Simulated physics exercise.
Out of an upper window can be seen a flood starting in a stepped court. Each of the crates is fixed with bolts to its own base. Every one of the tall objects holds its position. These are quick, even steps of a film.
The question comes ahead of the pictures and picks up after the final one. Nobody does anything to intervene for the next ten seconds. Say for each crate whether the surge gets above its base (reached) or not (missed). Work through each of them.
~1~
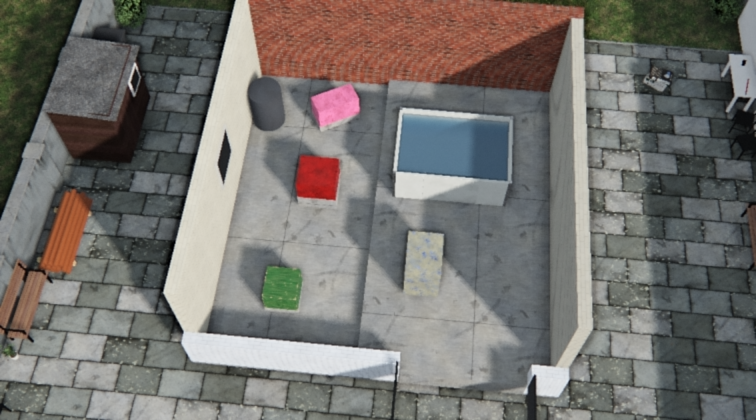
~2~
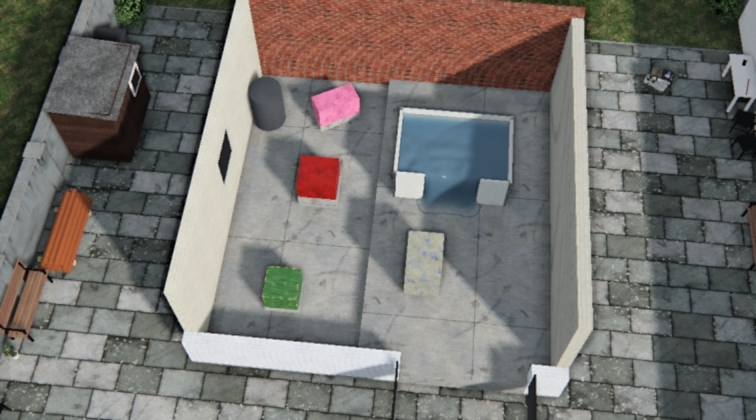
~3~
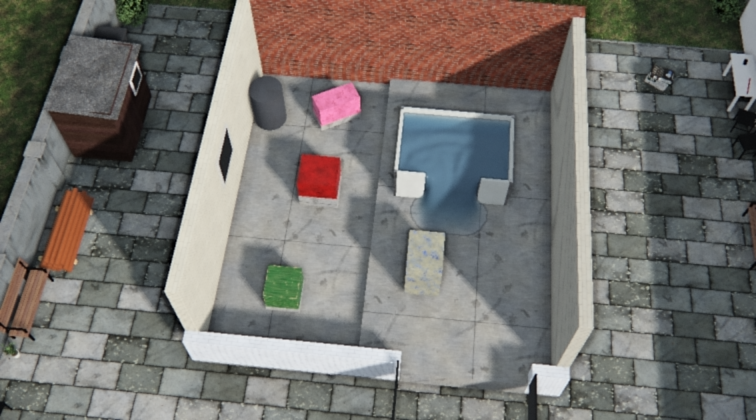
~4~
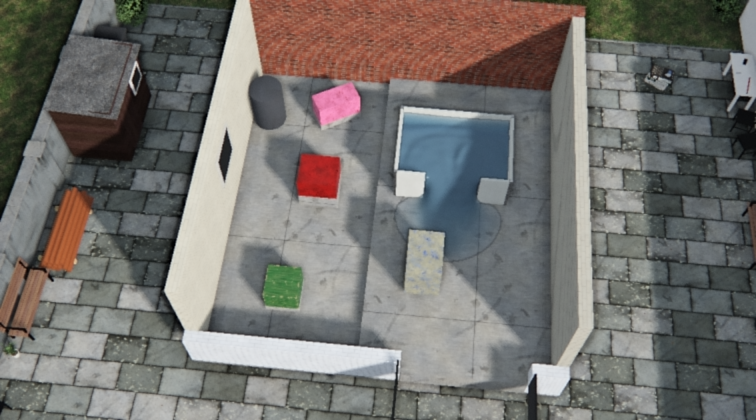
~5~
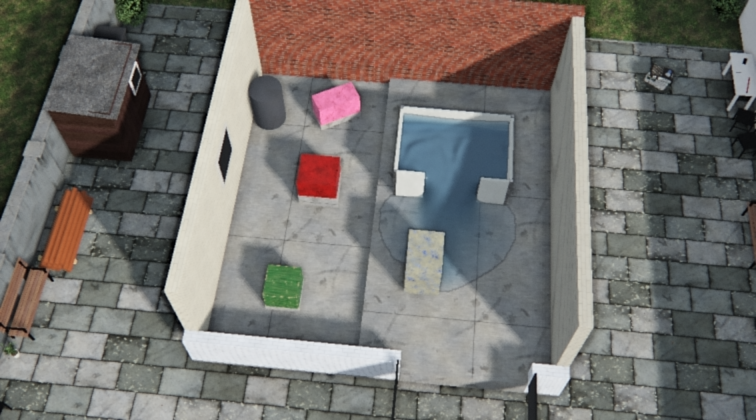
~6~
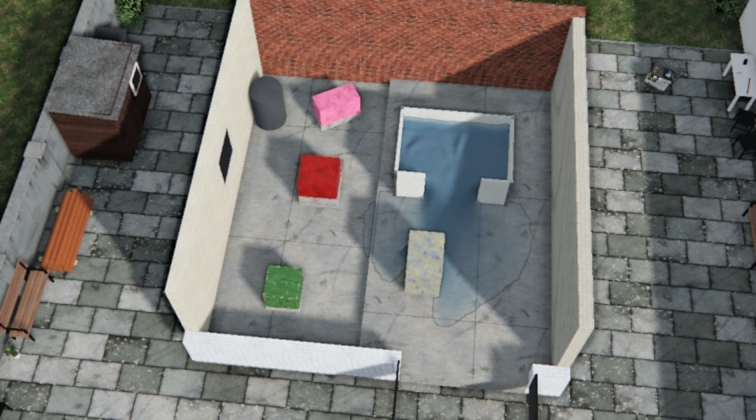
Red crate: Missed; green crate: Reached; pink crate: Missed.
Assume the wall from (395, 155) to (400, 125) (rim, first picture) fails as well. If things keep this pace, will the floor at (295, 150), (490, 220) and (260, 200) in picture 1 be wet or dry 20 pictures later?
Soaked / unwetted / soaked.
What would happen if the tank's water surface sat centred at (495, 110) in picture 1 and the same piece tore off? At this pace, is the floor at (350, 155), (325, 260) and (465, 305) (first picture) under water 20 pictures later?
The first spot is not reached, the second inundated, and the third inundated.
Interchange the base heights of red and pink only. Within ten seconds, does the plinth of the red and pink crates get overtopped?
Taking them in turn, the red crate stays unflooded and the pink crate stays unflooded.
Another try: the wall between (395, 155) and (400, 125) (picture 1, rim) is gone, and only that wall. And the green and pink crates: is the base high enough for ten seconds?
First the green crate: It gets reached; then the pink crate: It gets reached.
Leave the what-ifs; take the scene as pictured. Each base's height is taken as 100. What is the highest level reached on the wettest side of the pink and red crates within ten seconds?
40 and 20 per cent, roughly.
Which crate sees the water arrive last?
It's the one in pink.
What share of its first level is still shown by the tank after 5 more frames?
60 % or so.
A moment on, water covers 30 % of the floor; the red crate water round its plinth, the green crate water round its plinth, the pink crate not reached.
Next, water covers 45 % of the floor; the red crate water round its plinth, the green crate water round its plinth, the pink crate not reached.
Then, water covers 55 % of the floor; the red crate water round its plinth, the green crate water round its plinth, the pink crate not reached.
Later, water covers 65 % of the floor; the red crate water round its plinth, the green crate water round its plinth, the pink crate water round its plinth.
In the end, water covers 80 % of the floor; the red crate stayed above the water, the green crate was topped, the pink crate stayed above the water.
